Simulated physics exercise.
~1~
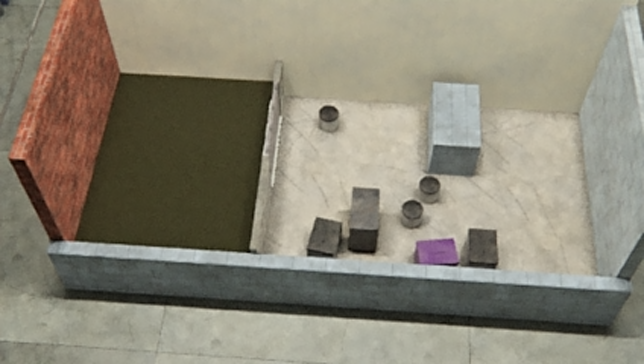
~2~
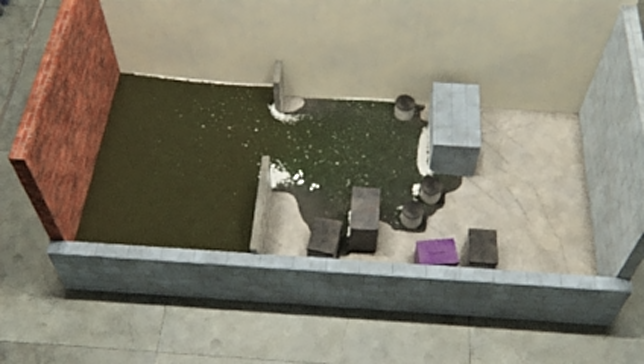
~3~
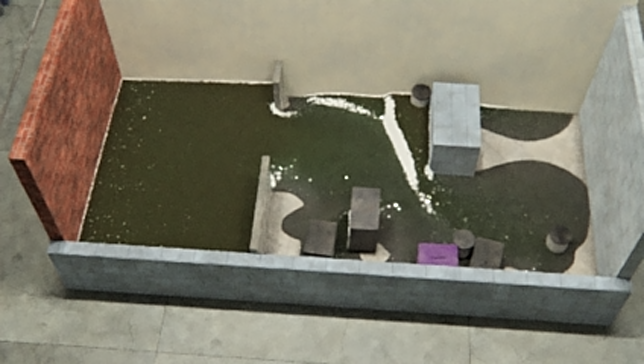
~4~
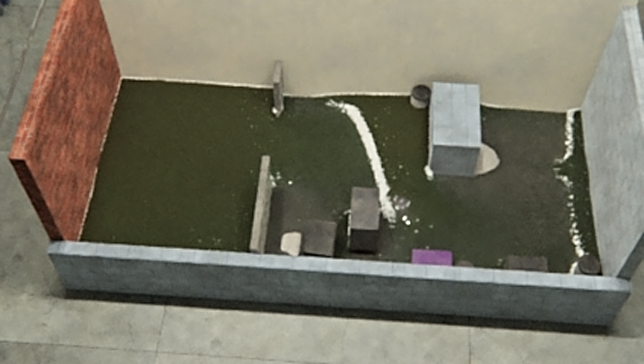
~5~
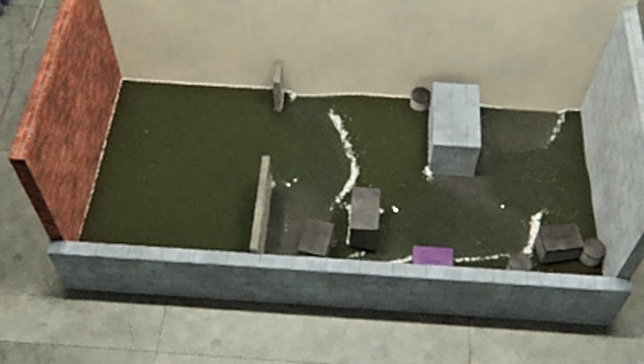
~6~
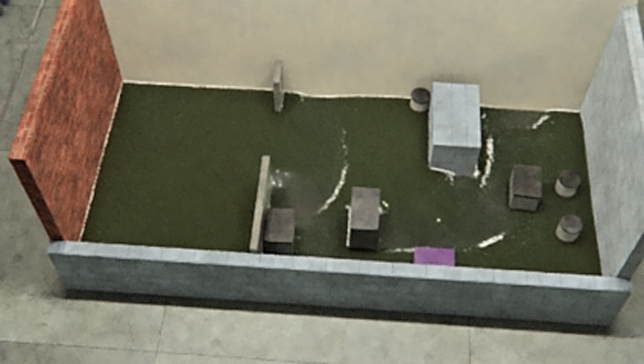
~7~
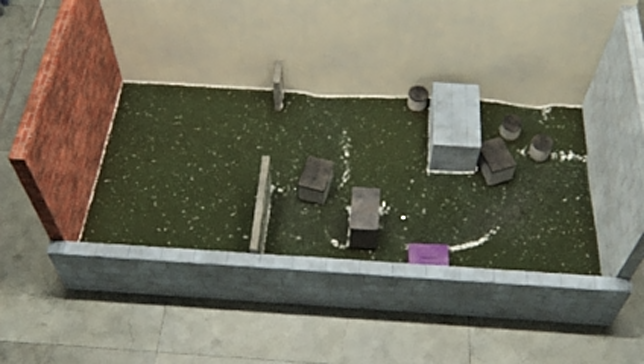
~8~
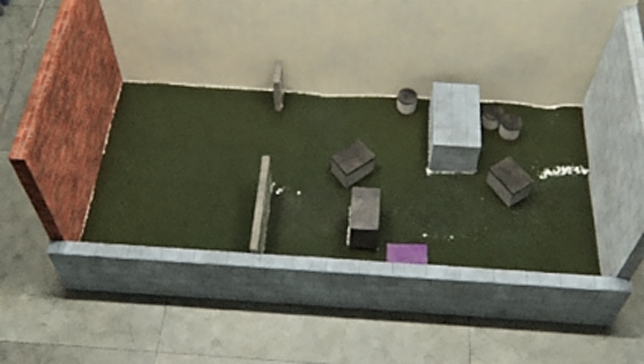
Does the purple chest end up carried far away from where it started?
No, the purple chest slides only a little and ends slightly to the left of where it began.
To begin with, dark green water fills the left room of a walled basement, while dark chests, pails and a purple chest stand on the dry floor to the right. The door between the rooms gives way, and water rushes through the gap, pushing the back pail toward a large pale block. The flood spreads to the right wall, sweeping two other pails and a dark chest that way. These then swing back leftward toward the block, while another dark chest drifts to the divider and then away from it. At the end, water covers the floor, the tall dark chest and pale block still stand in place, and the purple chest floats slightly left of its starting spot.
